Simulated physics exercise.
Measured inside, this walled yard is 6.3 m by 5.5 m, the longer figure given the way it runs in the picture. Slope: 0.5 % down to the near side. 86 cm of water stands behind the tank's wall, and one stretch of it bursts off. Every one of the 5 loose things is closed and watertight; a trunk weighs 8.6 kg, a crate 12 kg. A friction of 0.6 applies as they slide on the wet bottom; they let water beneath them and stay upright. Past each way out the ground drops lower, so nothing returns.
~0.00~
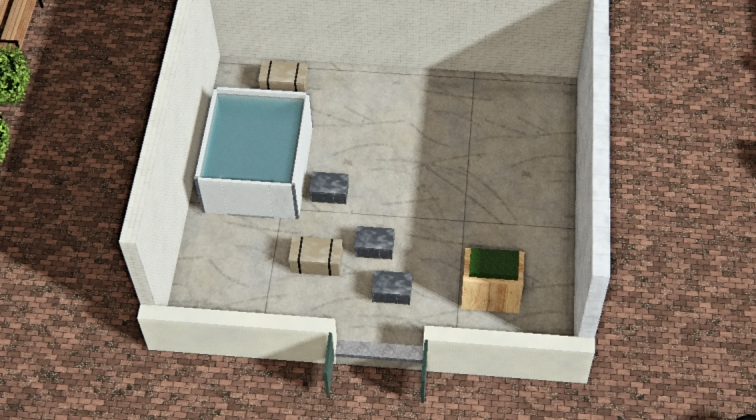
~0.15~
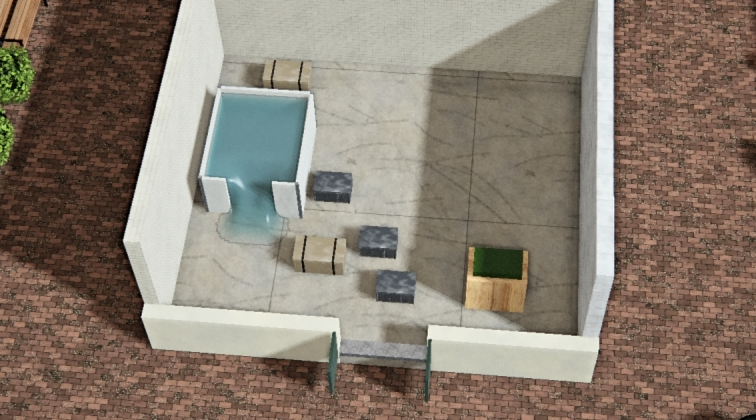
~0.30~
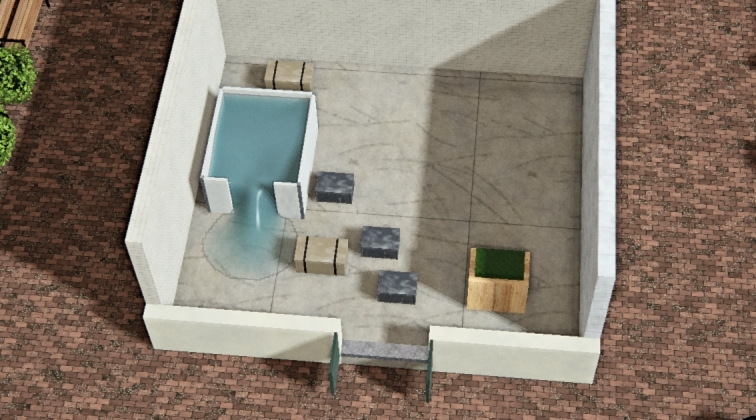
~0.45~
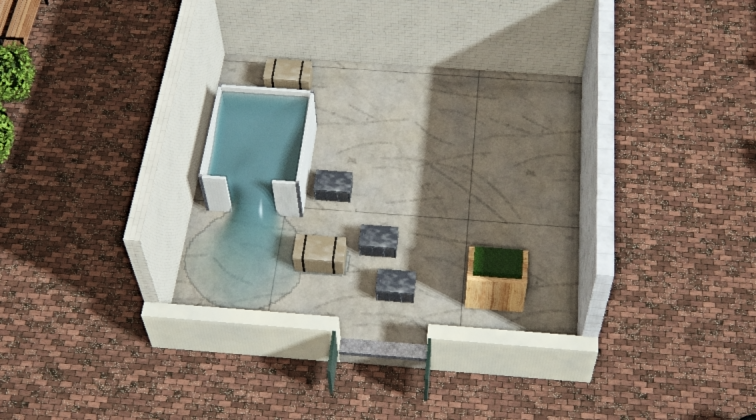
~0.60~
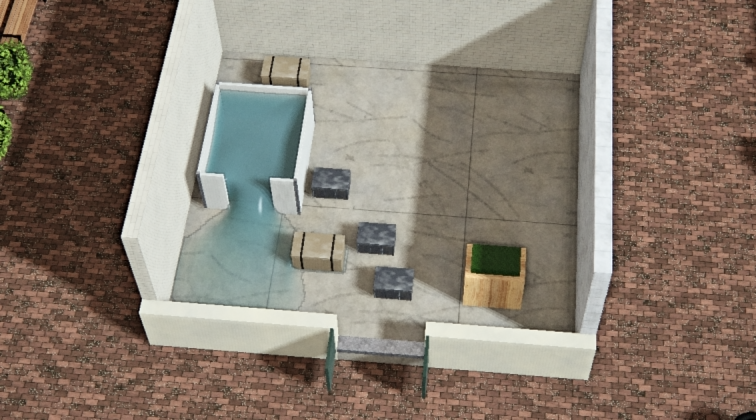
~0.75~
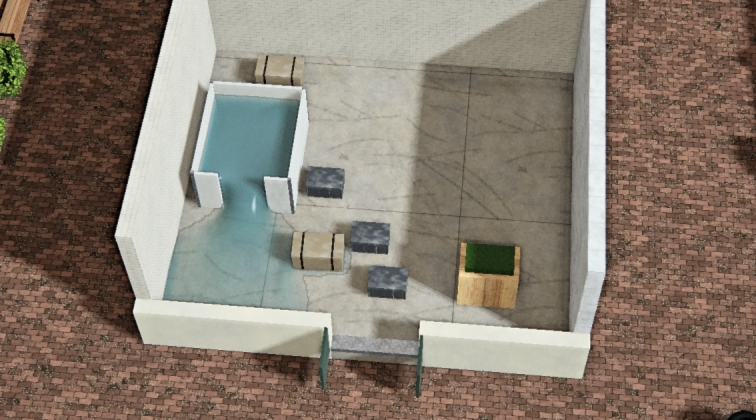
To begin with, a white-walled tank of blue water stands full in the left part of a walled yard, among scattered blocks and crates. Then its front opens in the middle and water pours through the gap, spreading in a rounded pool across the paving toward the left and front walls and around the nearest strapped crate.
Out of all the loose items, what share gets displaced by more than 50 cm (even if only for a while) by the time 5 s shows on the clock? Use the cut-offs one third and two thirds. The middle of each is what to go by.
One to two thirds.
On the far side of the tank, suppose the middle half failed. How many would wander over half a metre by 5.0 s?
You'd get 1 in that case.
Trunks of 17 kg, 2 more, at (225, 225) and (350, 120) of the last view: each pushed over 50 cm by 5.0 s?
In that order: Past it, less.
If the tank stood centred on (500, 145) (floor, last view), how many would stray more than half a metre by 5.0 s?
That would give 3.
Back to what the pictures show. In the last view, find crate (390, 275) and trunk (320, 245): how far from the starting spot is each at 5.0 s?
300 cm, then 350 cm.
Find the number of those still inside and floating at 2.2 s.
Count at that moment: 0.
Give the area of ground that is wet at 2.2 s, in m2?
Somewhere around 12.0 m2, roughly.
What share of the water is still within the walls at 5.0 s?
About 92 in a hundred parts of the water.
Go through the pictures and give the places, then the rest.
In the first picture, a trunk at (315, 250) rests on the ground; a crate at (375, 238), on the bottom; 2.6 m2 under water; 0 of 5 have shifted.
In the second picture, a trunk at (319, 249), on the bottom; a crate at (378, 237) rests on the ground; 3.2 m2 under water; 0 of 5 have shifted.
In the third picture, a trunk at (321, 249), on the bottom; a crate at (380, 237), on the bottom; water covers 4.1 m2; 0 of 5 have shifted.
In the fourth picture, a trunk at (319, 248) rests on the ground; a crate at (379, 236), on the bottom; water covers 5.2 m2; 0 of 5 have shifted.
In the fifth picture, a trunk at (318, 245) rests on the ground; a crate at (376, 233) rests on the ground; 6.3 m2 under water; 0 of 5 have shifted.
In the sixth picture, a trunk at (318, 245), on the bottom, 10 cm from its start; a crate at (370, 232) rests on the ground; water covers 6.9 m2; 1 of 5 have shifted.
After 1.1 s 0 of 5 are over 50 cm from their spots; 0 afloat.
After 2.2 s 1 of 5 are over 50 cm from their spots; 0 afloat.
After 3.5 s 2 of 5 are over 50 cm from their spots; 1 afloat.
After 5.0 s 3 of 5 are over 50 cm from their spots, and 3 have been at some point; 1 afloat.
